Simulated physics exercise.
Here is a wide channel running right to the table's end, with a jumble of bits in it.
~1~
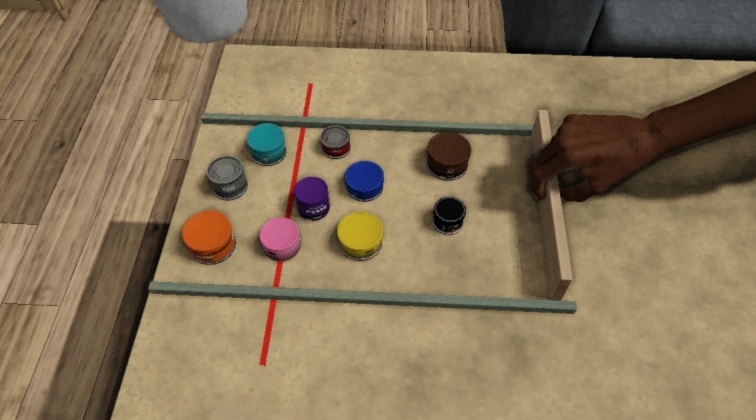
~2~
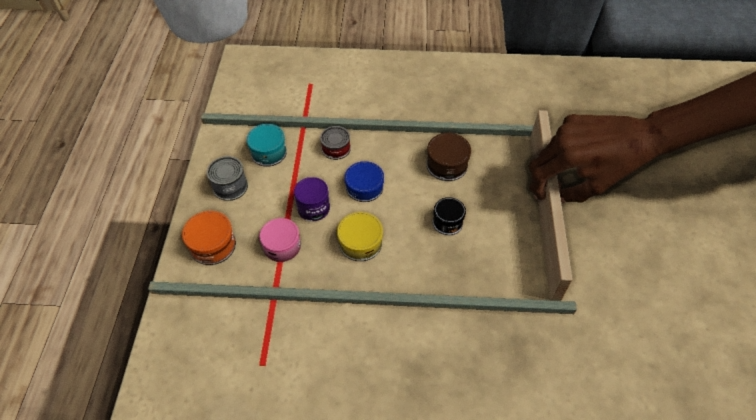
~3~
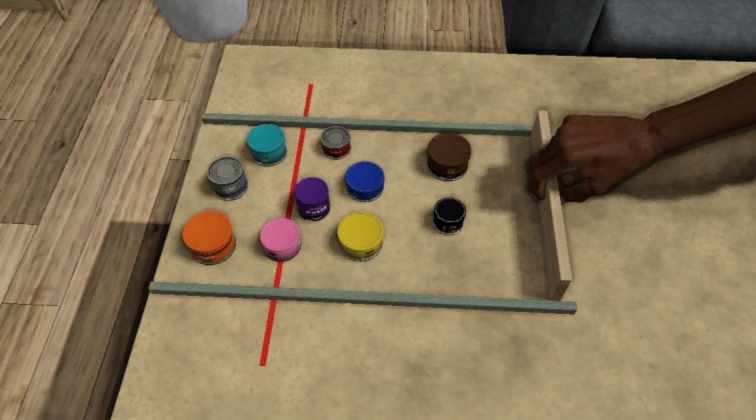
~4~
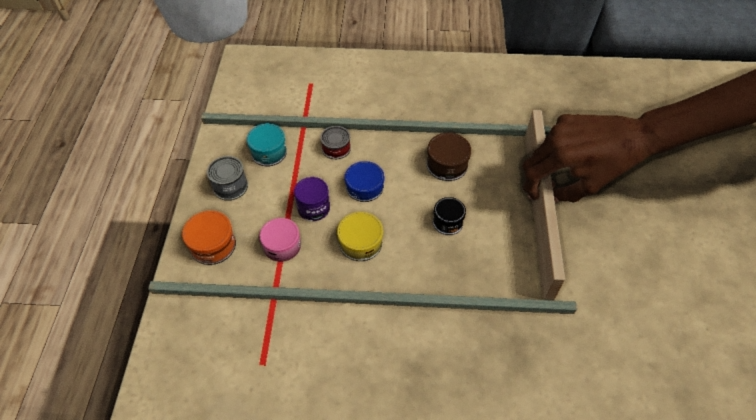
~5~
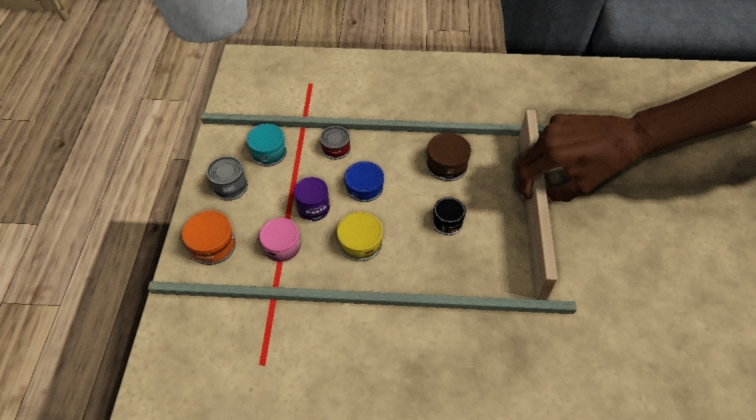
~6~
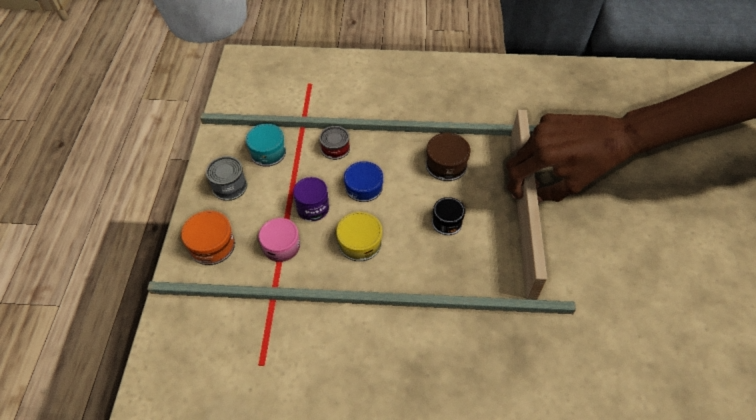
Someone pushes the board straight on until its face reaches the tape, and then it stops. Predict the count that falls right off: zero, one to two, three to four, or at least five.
So in the end, no bits get shoved clean off.
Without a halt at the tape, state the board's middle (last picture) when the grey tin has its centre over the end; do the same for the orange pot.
Grey tin over the end: About (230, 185). Orange pot over the end: About (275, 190).
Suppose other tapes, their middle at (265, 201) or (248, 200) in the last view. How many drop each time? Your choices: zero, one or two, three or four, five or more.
At each place: Just one or two and one or two.
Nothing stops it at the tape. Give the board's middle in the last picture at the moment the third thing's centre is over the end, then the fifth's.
Its middle is around (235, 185) and later (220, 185).
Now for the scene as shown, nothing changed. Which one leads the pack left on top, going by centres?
That'd be the orange pot, foremost of the lot.
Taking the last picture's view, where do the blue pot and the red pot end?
First object: (272, 186); second object: (261, 131).
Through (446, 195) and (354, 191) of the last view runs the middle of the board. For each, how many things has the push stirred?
One spot: 2. Other spot: 6.
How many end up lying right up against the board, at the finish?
Total: 4.
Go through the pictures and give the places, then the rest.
The first frame shows orange pot (210, 238); grey tin (228, 178); turquoise tin (267, 145); board (549, 199); tape (290, 202).
The second frame shows grey tin (228, 178); board (549, 200).
The third frame shows turquoise tin (267, 145); blue pot (365, 182).
The fourth frame shows orange pot (210, 238); black tin (449, 216).
The fifth frame shows grey tin (228, 178); pink tub (280, 240).
The sixth frame shows orange pot (209, 238); grey tin (227, 178); turquoise tin (266, 145); board (527, 199); tape (290, 202).
Soon after, none off yet; orange pot at rest near (209, 238); grey tin at rest near (227, 178); turquoise tin at rest near (266, 145).
In the end, the number that fall off is zero.
